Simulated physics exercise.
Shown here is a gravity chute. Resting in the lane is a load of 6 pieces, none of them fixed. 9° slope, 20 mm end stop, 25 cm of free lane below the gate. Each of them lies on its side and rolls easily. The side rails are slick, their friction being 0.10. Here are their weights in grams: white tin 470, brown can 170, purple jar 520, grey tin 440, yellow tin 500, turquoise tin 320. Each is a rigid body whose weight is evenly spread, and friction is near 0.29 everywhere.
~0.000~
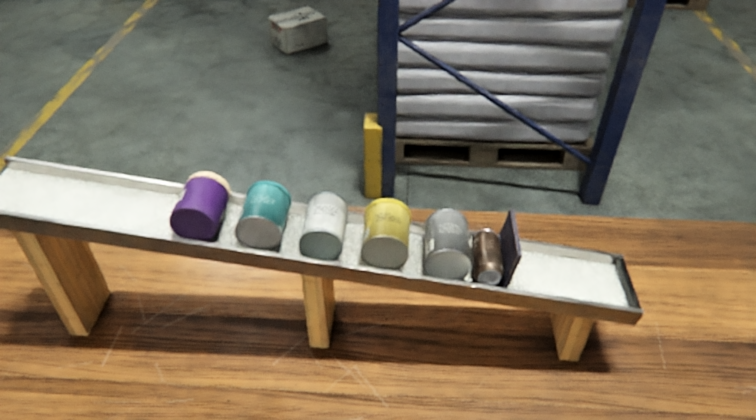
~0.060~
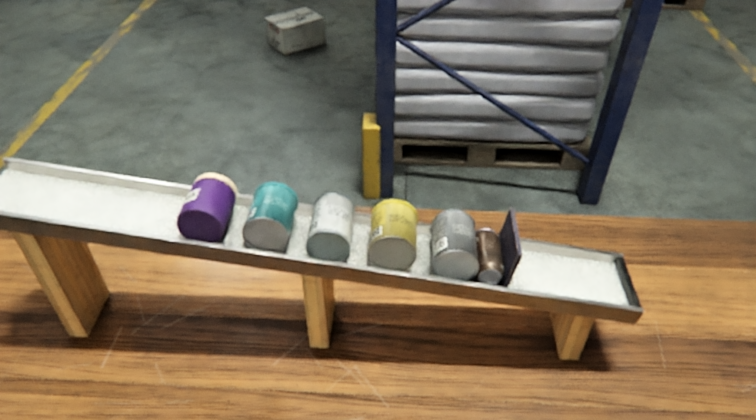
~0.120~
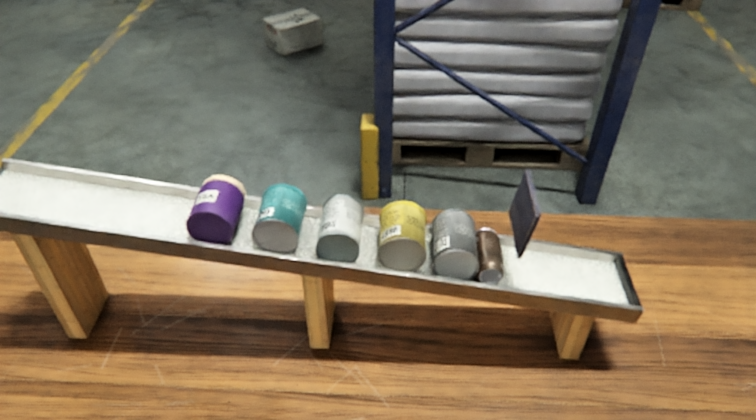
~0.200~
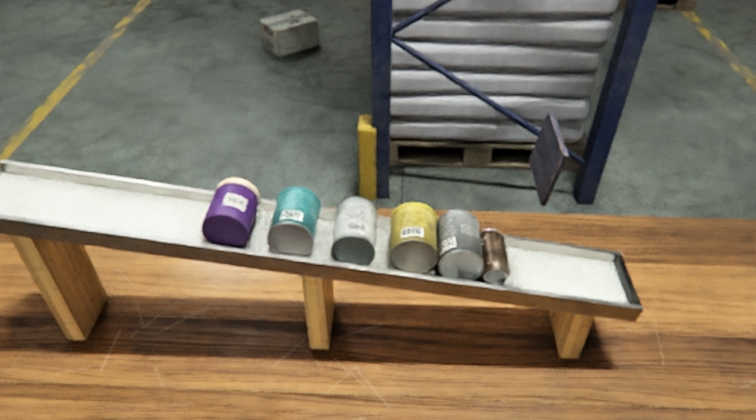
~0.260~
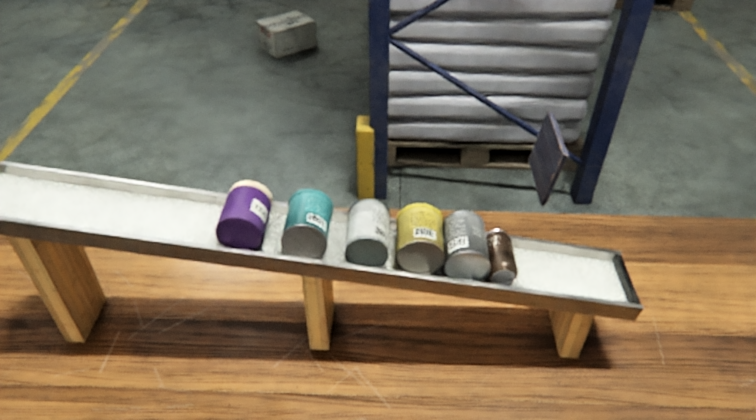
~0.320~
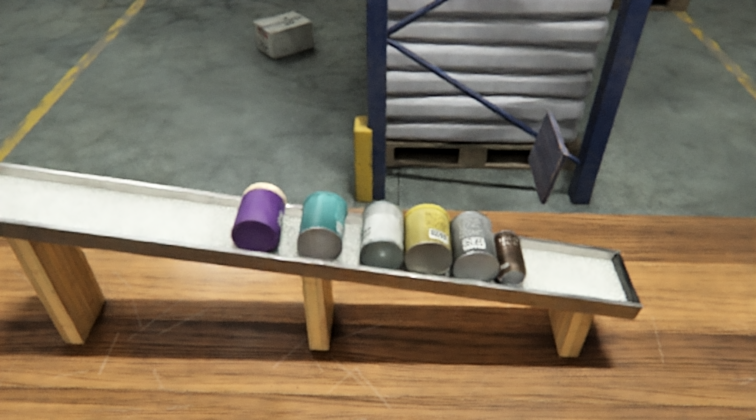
On a sloping chute set on a wooden surface, six cans and jars lying in a row crept slightly right as a dark gate lifted away, then rolled slowly down the lane, bunching closer together.
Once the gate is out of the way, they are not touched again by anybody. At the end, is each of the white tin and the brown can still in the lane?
One by one: White tin: In; brown can: Out.
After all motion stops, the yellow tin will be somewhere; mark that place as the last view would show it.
In the last view, its centre sits near (572, 260).
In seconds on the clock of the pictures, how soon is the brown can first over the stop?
Near 1.0 s.
Around 0.62 s, leader 7 cm from the stop; white tin near (453, 246); brown can near (580, 268).
Around 0.72 s, white tin near (488, 251); brown can near (612, 273).
Finally (1.6 s), over the stop, brown can; the other 5 in the lane. In the last view, white tin near (528, 256).
